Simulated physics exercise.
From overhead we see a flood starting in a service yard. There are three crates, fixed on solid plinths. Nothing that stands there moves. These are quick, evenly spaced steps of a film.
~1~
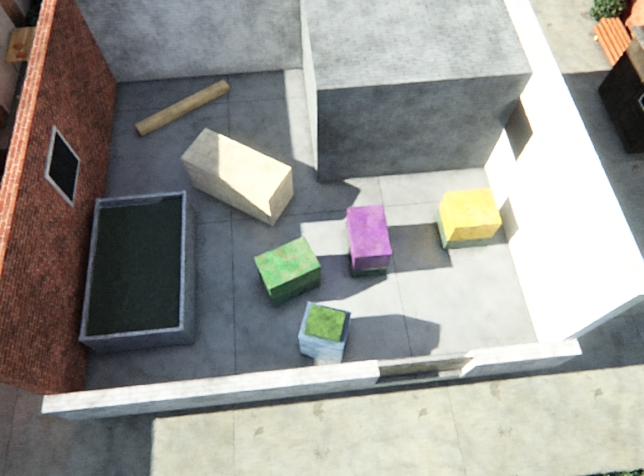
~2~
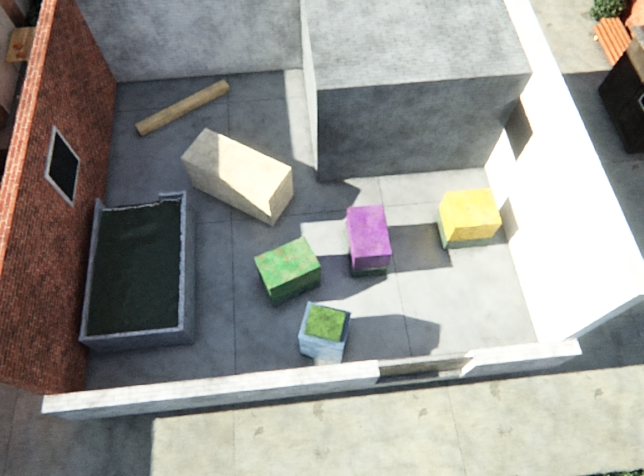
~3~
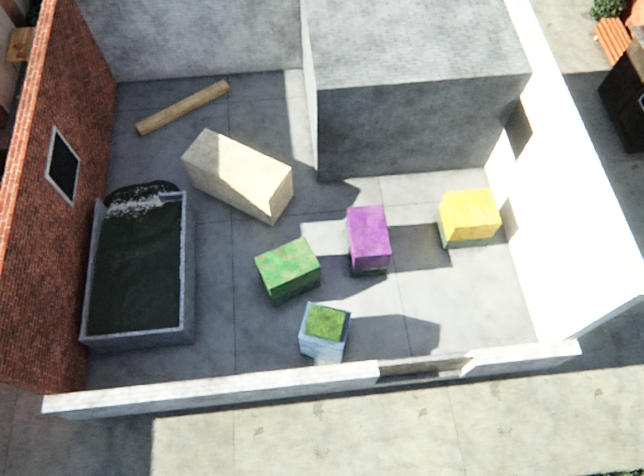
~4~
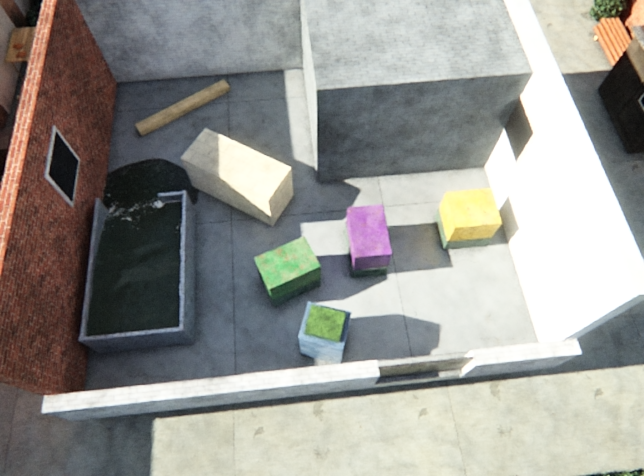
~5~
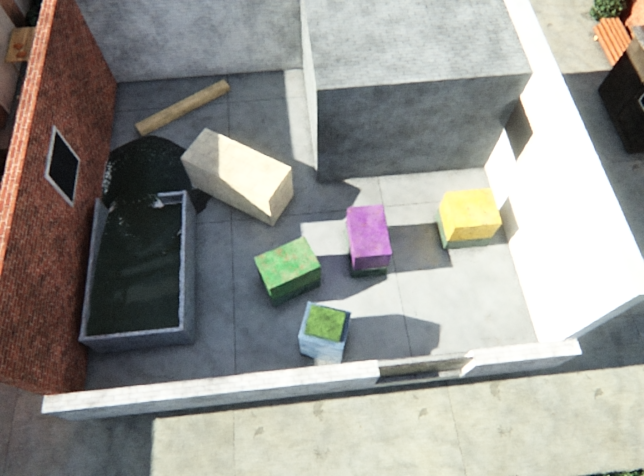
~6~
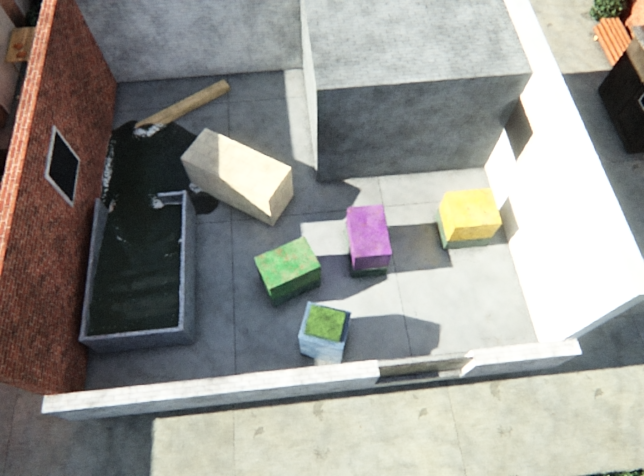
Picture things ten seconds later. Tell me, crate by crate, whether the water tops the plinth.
In the end I expect the yellow crate to stay untouched; I expect the green crate to stay untouched; I expect the purple crate to stay untouched.
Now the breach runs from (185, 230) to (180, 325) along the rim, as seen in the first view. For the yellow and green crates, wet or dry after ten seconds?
So the yellow crate remains untouched while the green crate goes wet.
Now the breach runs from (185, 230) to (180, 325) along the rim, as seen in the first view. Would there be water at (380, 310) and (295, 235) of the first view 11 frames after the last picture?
First spot inundated, second spot inundated.
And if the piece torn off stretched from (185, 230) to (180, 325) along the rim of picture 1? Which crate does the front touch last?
My pick is the one in yellow.
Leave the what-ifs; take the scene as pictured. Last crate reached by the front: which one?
That's the yellow-painted one.
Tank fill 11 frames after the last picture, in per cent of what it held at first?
Estimate: Around 52 %.
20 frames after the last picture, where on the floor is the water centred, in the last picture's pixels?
That puts it at around (182, 172).
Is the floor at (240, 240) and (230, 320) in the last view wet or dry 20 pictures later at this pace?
Clear, then clear.
A moment on, water covers 25 % of the floor; the yellow crate not reached, the green crate not reached, the purple crate not reached.
Next, water covers 30 % of the floor; the yellow crate not reached, the green crate not reached, the purple crate not reached.
Then, water covers 35 % of the floor; the yellow crate not reached, the green crate not reached, the purple crate not reached.
Later, water covers 60 % of the floor; the yellow crate not reached, the green crate water round its plinth, the purple crate water round its plinth.
In the end, water covers 90 % of the floor; the yellow crate stayed above the water, the green crate stayed above the water, the purple crate stayed above the water.
